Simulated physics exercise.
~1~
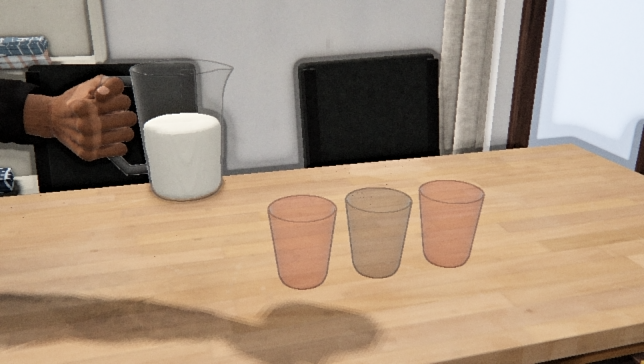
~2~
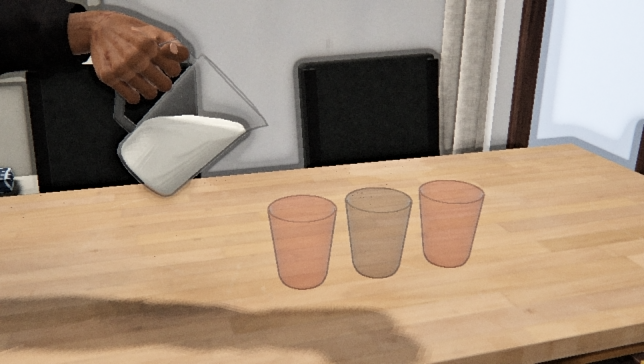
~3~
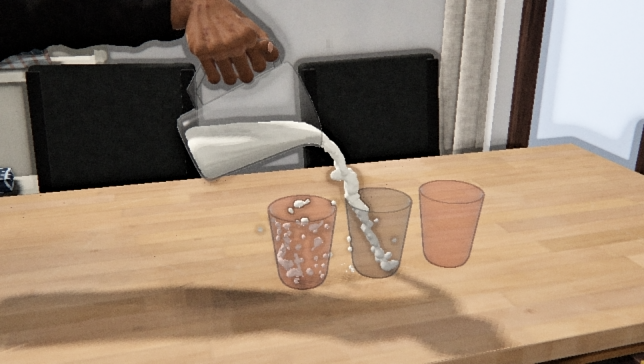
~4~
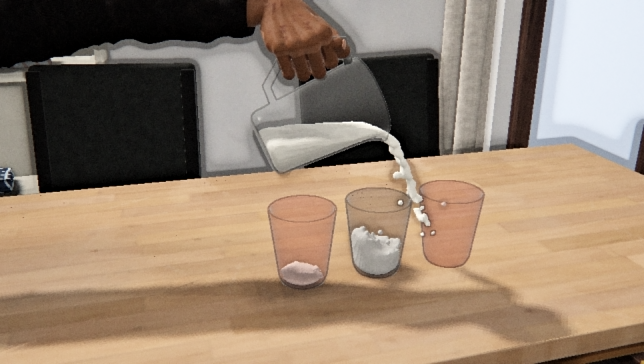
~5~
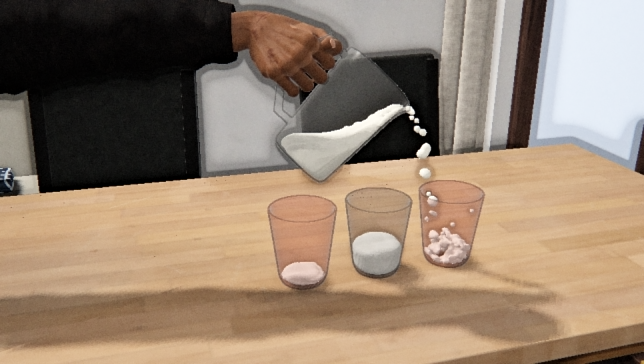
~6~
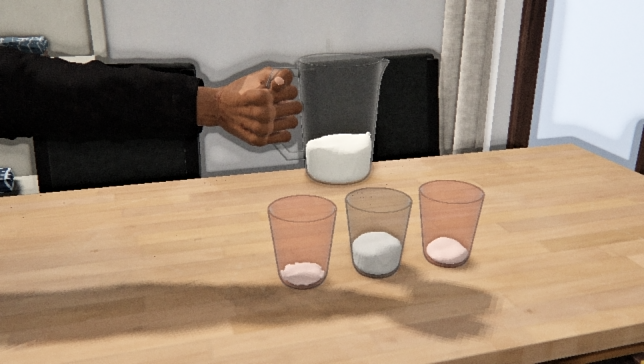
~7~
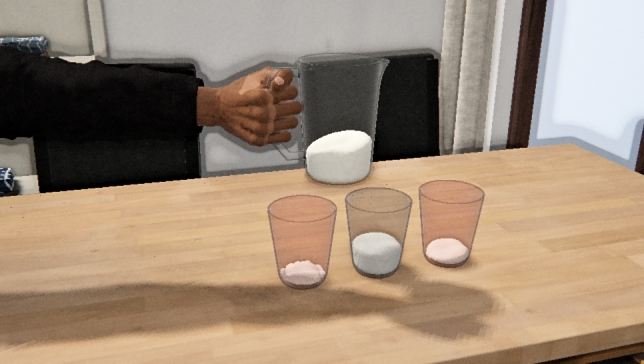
Hand sweeping a tilted pitcher of milk rightward over three tumblers, then levelling it, leaving the middle one fullest.
